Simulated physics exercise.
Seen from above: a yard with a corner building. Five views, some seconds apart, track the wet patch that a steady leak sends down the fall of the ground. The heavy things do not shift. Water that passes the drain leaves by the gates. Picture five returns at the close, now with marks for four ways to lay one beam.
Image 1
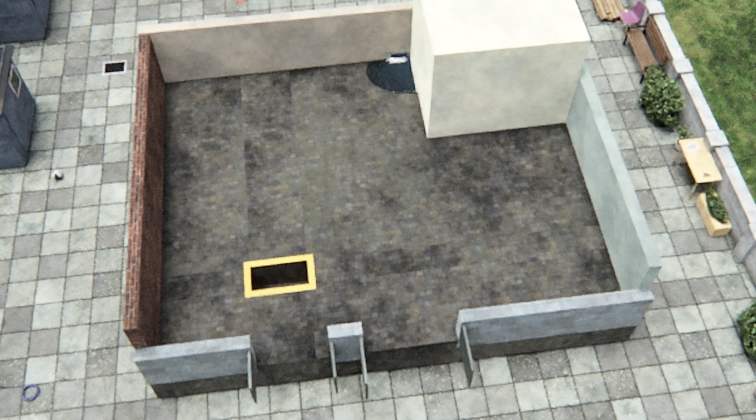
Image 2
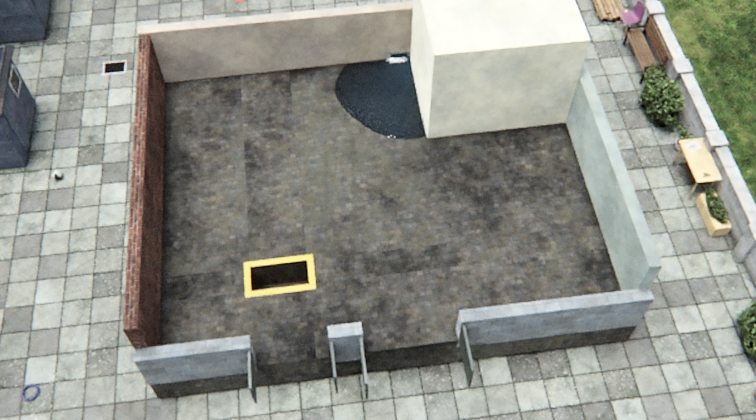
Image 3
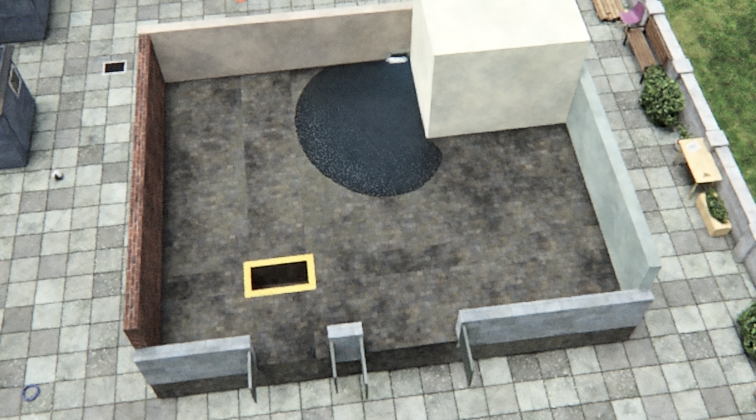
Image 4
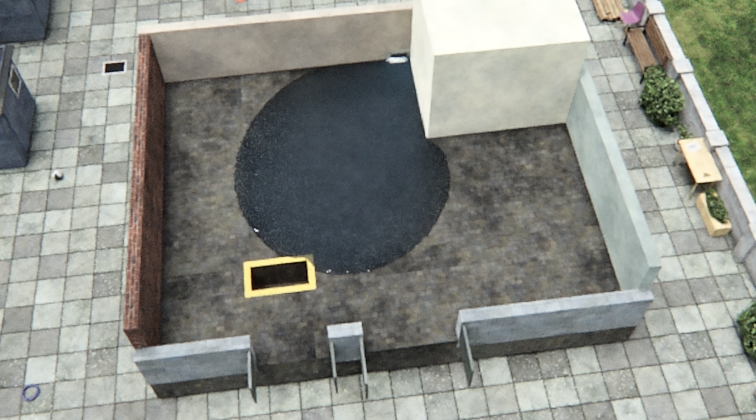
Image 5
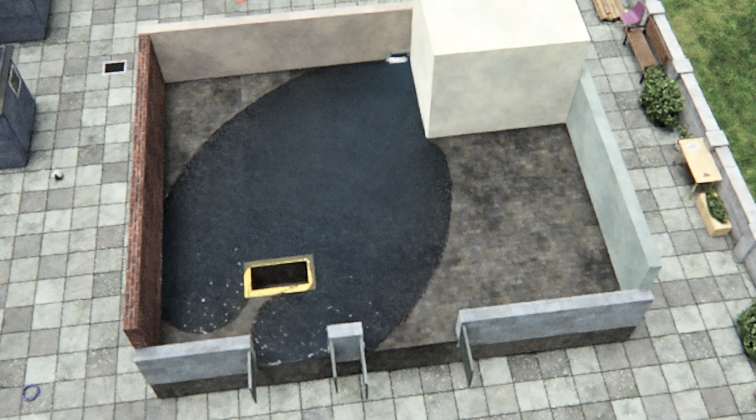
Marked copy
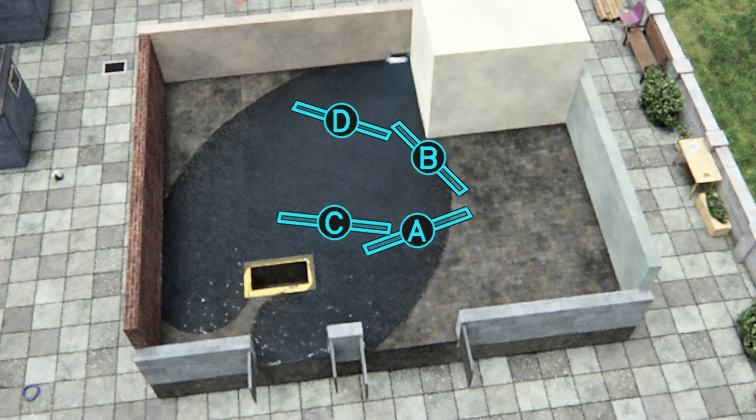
Dark water spreads across the mottled floor of a walled yard, seen from high above by a still camera. A cream block fills the upper right corner, a brick wall stands at left, a yellow-rimmed drain pit sits lower left, and gaps break the front wall. From beside the block, the water fans out down and left, reaches the pit, surrounds it and enters it.
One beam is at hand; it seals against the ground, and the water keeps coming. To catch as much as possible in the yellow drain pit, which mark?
Place A does it best.
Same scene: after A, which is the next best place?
Here it is place B.
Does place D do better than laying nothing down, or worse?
Worse.
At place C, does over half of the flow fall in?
No.
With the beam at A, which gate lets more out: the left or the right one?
The left gate.
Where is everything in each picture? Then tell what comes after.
In the first frame, outfall at (399, 55); yellow drain pit at (279, 276); open gate at (293, 350); open gate at (409, 335); front seen at (378, 85), 2 % of the ground wet; yellow drain pit still dry.
In the second frame, front seen at (414, 134), 7 % of the ground wet; yellow drain pit still dry.
In the third frame, front seen at (383, 192), 17 % of the ground wet; yellow drain pit still dry.
In the fourth frame, front seen at (282, 253), 35 % of the ground wet; yellow drain pit still dry.
In the fifth frame, front seen at (174, 318), 55 % of the ground wet; yellow drain pit taking water.
On the marked copy, A from (366, 249) to (468, 212); B from (395, 124) to (462, 191); C from (279, 217) to (389, 228); D from (295, 105) to (388, 135).
If A is chosen, about 57 % of the stream goes into the yellow drain pit, about 42 % out by the gates.
If B is chosen, about 42 % of the stream goes into the yellow drain pit, about 58 % out by the gates.
If C is chosen, about 31 % of the stream goes into the yellow drain pit, about 69 % out by the gates.
If D is chosen, about 32 % of the stream goes into the yellow drain pit, about 68 % out by the gates.
